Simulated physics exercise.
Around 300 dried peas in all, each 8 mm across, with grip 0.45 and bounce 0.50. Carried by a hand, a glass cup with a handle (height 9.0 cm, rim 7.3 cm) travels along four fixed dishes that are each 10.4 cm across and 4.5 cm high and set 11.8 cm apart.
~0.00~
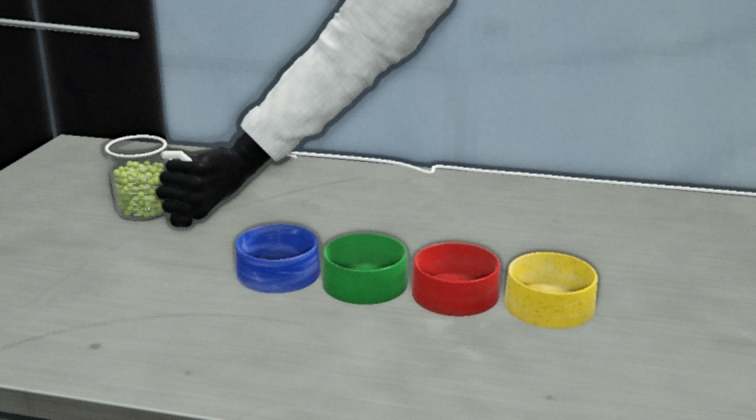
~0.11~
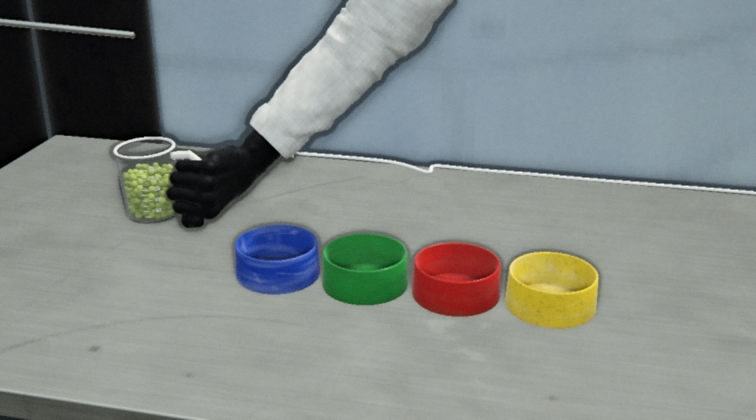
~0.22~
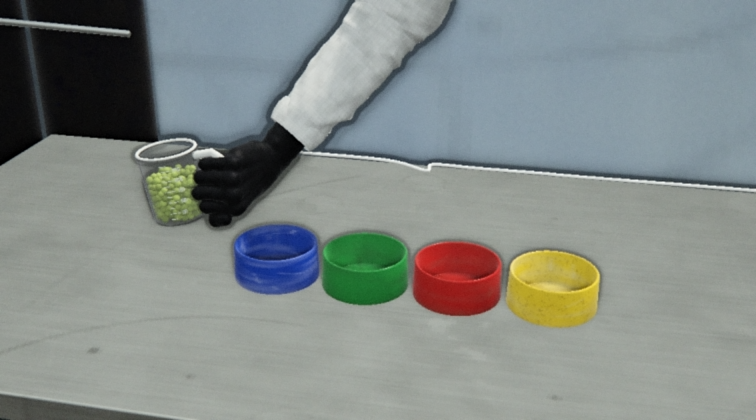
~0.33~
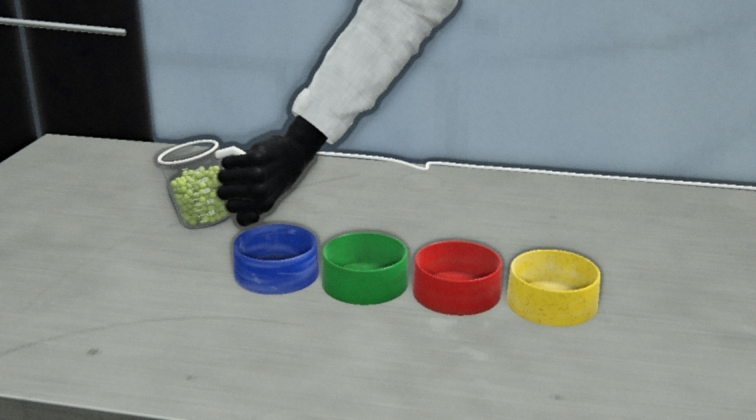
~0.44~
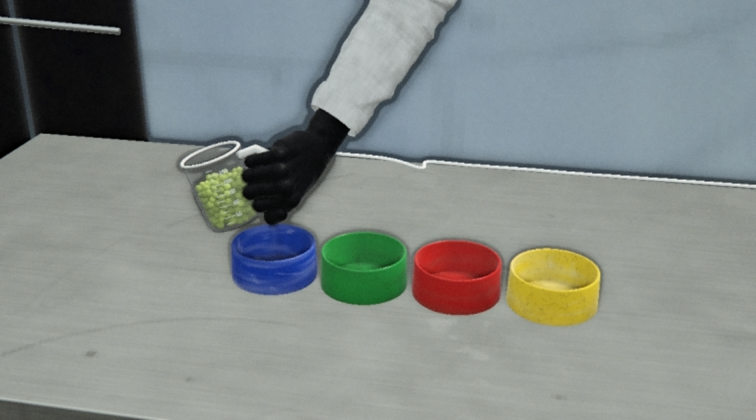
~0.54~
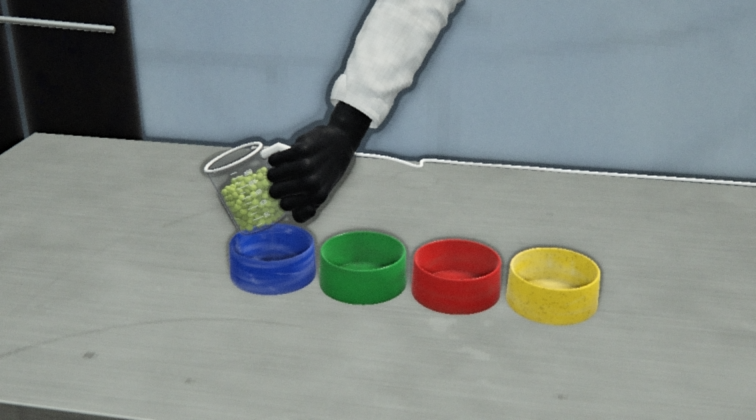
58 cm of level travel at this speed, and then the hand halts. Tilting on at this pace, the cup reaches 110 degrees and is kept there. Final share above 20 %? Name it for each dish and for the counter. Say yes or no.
Red: No, blue: No, green: No, yellow: Yes, counter: No.
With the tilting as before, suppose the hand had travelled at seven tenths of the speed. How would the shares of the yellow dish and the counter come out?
Shares: Yellow 60, counter 10.
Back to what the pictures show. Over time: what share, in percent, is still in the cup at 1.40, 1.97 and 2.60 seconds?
About 100, 100, 25 per cent.
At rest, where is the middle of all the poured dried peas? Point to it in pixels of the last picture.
Close to pixel (543, 285).
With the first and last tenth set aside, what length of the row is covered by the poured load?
Close to 6 centimetres along the dishes.
After 1.40 s, tilt 63 degrees; cup holds 100 %.
After 1.97 s, tilt 90 degrees; cup holds 100 %.
After 2.60 s, tilt 110 degrees; cup holds 25 %, yellow 75 %.
By 3.5 s all is still; red 0 %, blue 0 %, green 0 %, yellow 100 %, counter 0 %.
